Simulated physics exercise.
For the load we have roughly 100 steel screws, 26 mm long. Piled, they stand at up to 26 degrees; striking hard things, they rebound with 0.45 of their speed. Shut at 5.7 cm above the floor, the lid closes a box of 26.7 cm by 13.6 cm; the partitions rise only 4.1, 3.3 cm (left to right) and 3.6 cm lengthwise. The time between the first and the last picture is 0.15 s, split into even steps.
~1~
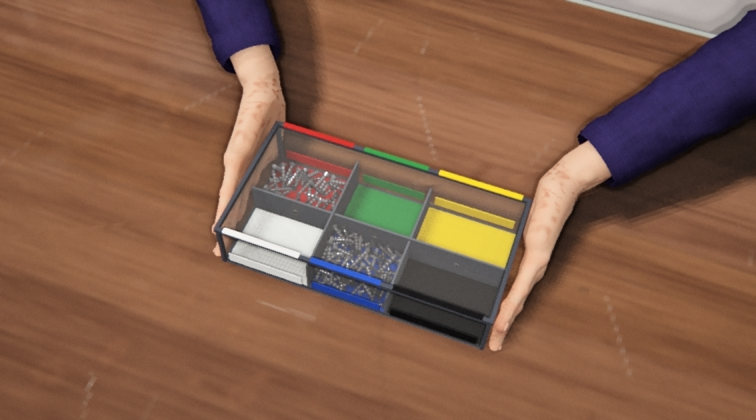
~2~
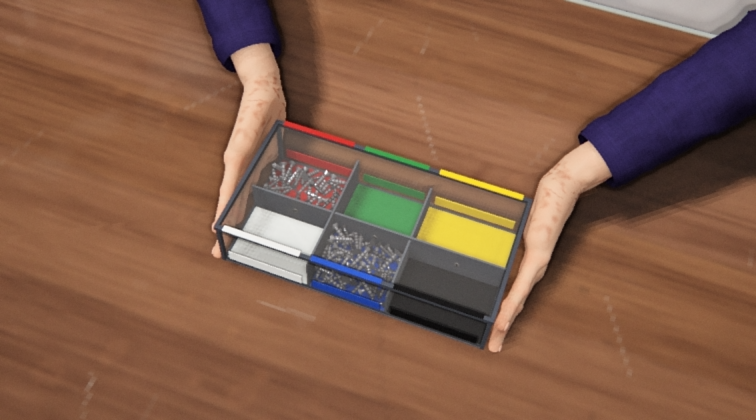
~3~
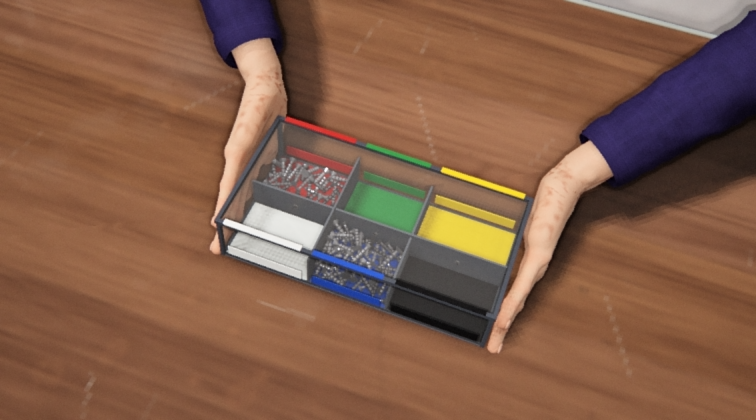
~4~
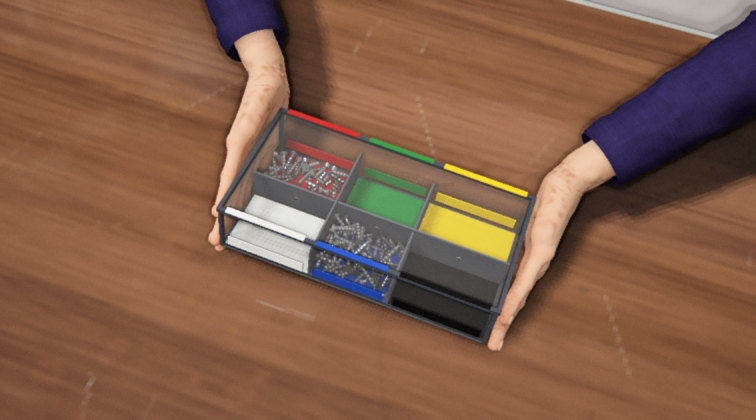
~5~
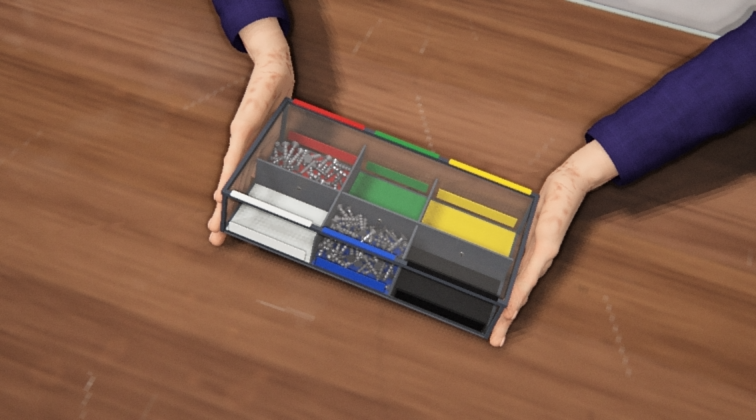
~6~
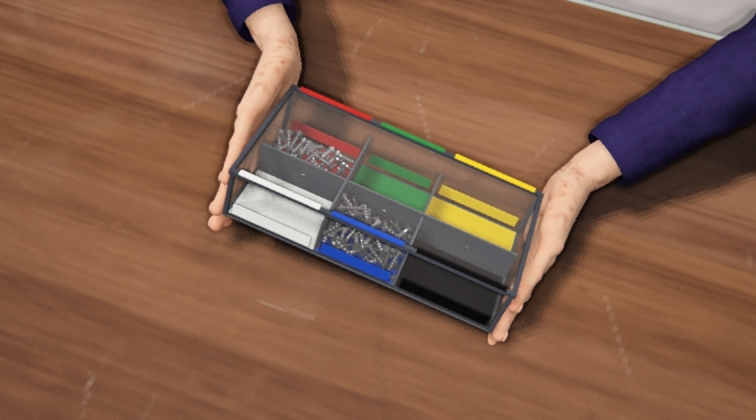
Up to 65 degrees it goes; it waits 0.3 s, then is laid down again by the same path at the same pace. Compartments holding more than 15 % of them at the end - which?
Red yes, blue yes, green no, yellow no, white no, black no.
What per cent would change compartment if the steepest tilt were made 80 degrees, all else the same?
I'd say close to 20 percent.
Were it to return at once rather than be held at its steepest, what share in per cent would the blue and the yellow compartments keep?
You'd end up with blue at 50 per cent and yellow at 5 per cent.
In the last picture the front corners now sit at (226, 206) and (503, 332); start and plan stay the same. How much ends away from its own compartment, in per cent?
Estimate: Near 25 %.
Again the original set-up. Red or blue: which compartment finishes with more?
Fuller: Blue.
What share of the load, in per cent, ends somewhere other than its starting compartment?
15 per cent, roughly.
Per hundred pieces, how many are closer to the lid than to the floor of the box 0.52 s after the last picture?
Share: Approx. 10 %.
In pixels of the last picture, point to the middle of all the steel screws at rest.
Look around (378, 224) in the last picture.
Then, 0.52 s after the last picture, tilt 65 degrees; red 40 %, blue 55 %, yellow 5 %.
Then, 0.87 s after the last picture, tilt 39 degrees; red 40 %, blue 50 %, green 5 %, yellow 10 %.
Then, 1.31 s after the last picture, tilt 0 degrees; red 40 %, blue 50 %, green 5 %, yellow 10 %.
In the end, red 40 %, blue 50 %, green 5 %, yellow 10 %, white 0 %, black 0 %.
